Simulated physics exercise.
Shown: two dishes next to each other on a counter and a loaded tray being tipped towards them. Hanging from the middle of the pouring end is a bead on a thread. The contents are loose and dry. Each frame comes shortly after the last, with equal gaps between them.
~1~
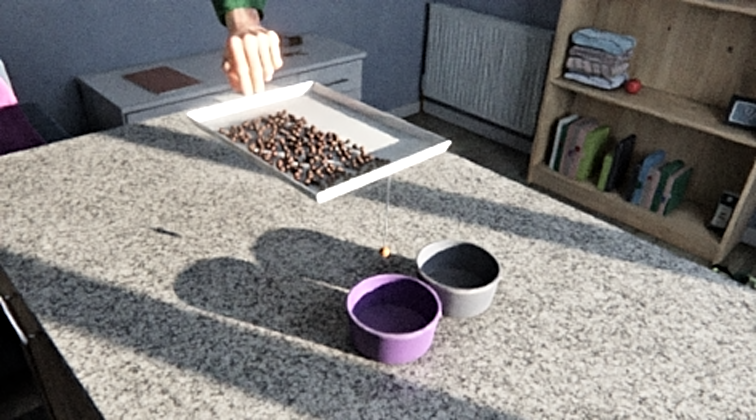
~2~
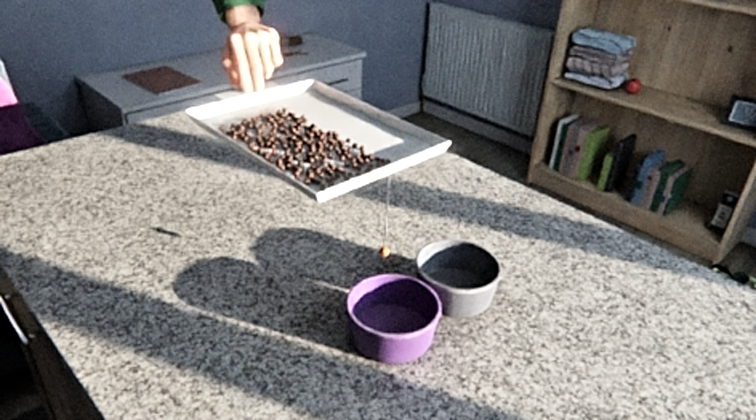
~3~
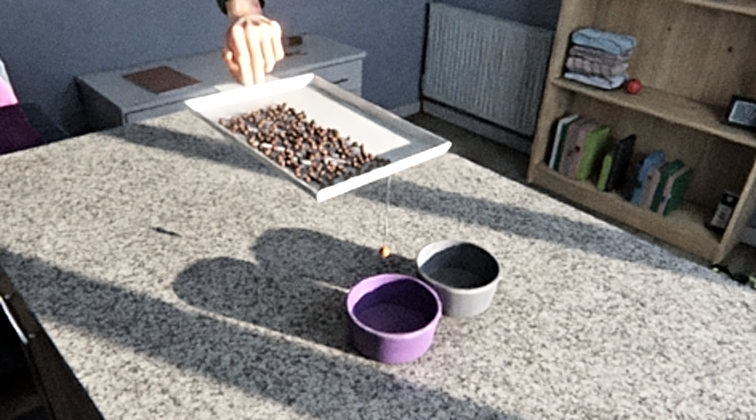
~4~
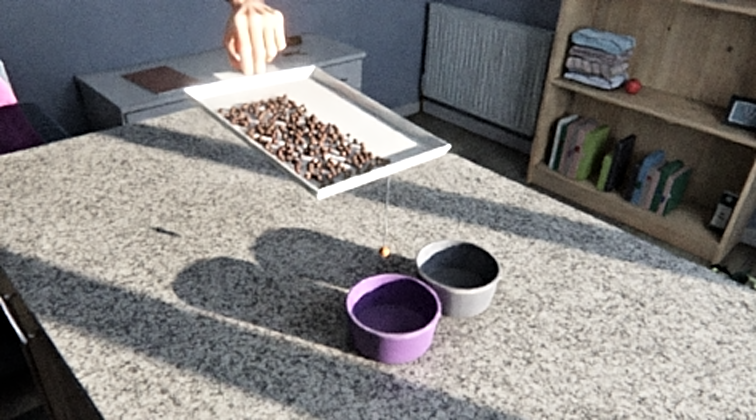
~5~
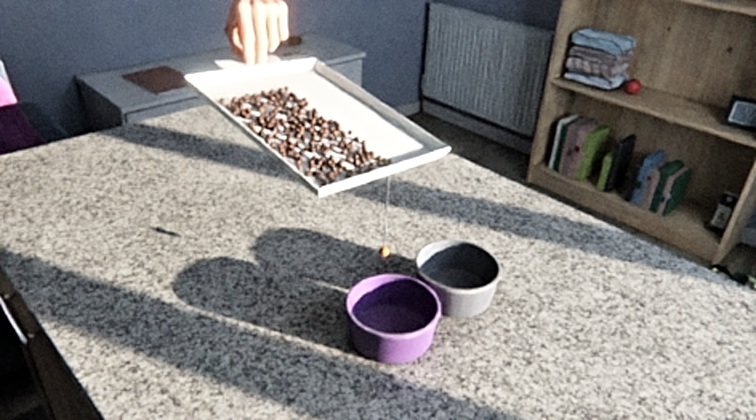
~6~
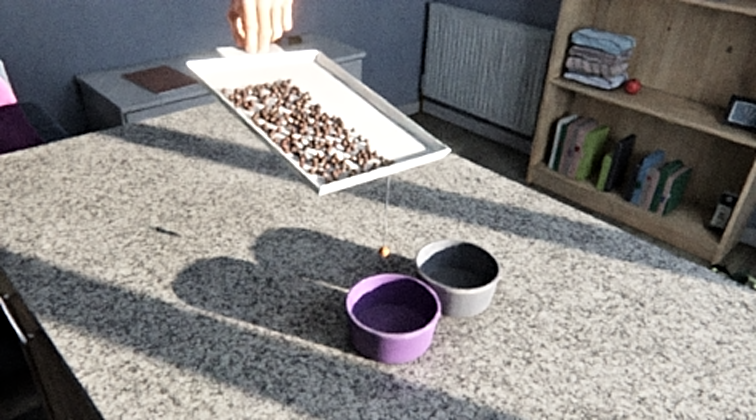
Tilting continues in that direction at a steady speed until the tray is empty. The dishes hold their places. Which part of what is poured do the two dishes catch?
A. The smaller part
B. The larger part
Answer: A.
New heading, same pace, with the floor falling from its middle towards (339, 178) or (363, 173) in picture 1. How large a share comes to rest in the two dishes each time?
Roughly 10 percent, then 60 percent.
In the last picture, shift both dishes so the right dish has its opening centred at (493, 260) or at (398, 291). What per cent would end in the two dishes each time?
Roughly 10% on the first try and 10% on the second.
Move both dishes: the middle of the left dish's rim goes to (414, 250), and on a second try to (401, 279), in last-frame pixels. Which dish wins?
Trial one goes to the one to the left, trial two to the one to the right.
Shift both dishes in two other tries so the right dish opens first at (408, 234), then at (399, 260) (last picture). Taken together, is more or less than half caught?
Held in all, by try: A larger portion, then a smaller portion.
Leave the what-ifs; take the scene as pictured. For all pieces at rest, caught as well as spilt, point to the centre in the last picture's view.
(445, 270).
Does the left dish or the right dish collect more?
Once things settle, the right of the two ends up fuller.
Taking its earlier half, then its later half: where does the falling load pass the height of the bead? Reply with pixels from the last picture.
I'd say close to (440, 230) at first and close to (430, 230) later on.
Just after the last frame, tray tipped steeply; the larger part on the tray; about a tenth in the right dish; about a tenth outside both; about a tenth in the air.
A moment on, tray tipped right over; just a few on the tray; just a few in the left dish; roughly a third in the right dish; roughly half outside both; roughly a quarter in the air.
Further on, tray tipped past a quarter turn; just a few in the left dish; roughly a third in the right dish; roughly two thirds outside both.
When it is over, tray tipped past a quarter turn; just a few in the left dish; roughly a third in the right dish; roughly two thirds outside both.
